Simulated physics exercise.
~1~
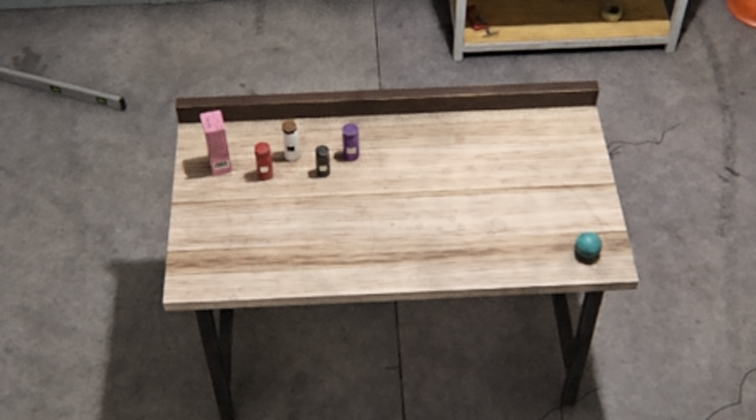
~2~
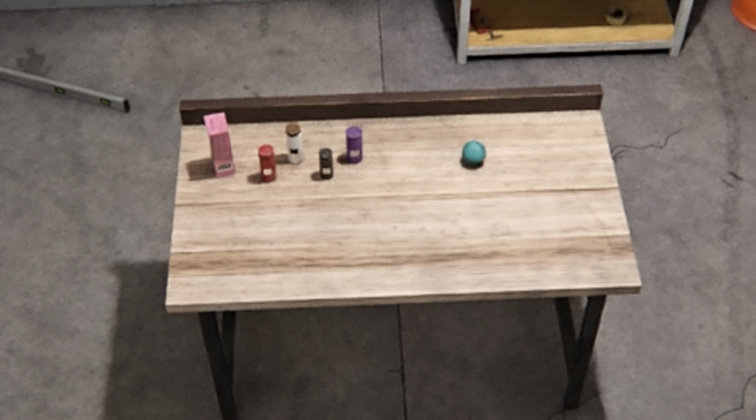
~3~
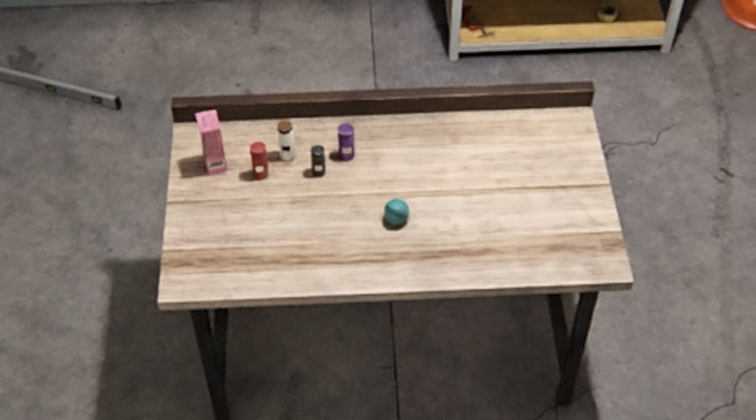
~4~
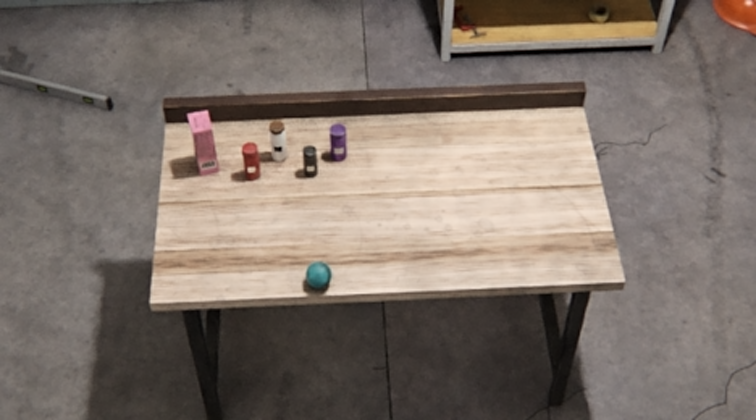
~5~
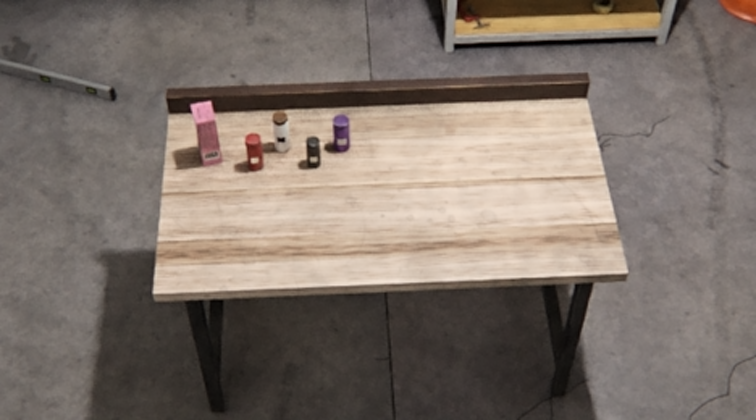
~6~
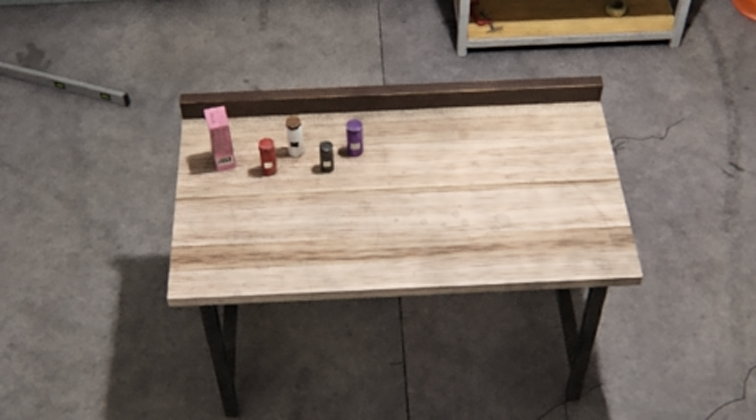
On a pale wooden table with a dark raised strip along its far edge, standing on a grey concrete floor, a pink carton and four small shakers in red, white, black and purple are grouped at the far left. A turquoise ball starts near the right end, close to the near edge. It travels left and away toward the far side, then turns back and heads left and nearer across the middle. It continues to the near edge, left of centre, and then is gone from view. The carton and all four shakers remain standing where they were, with the rest of the tabletop bare.
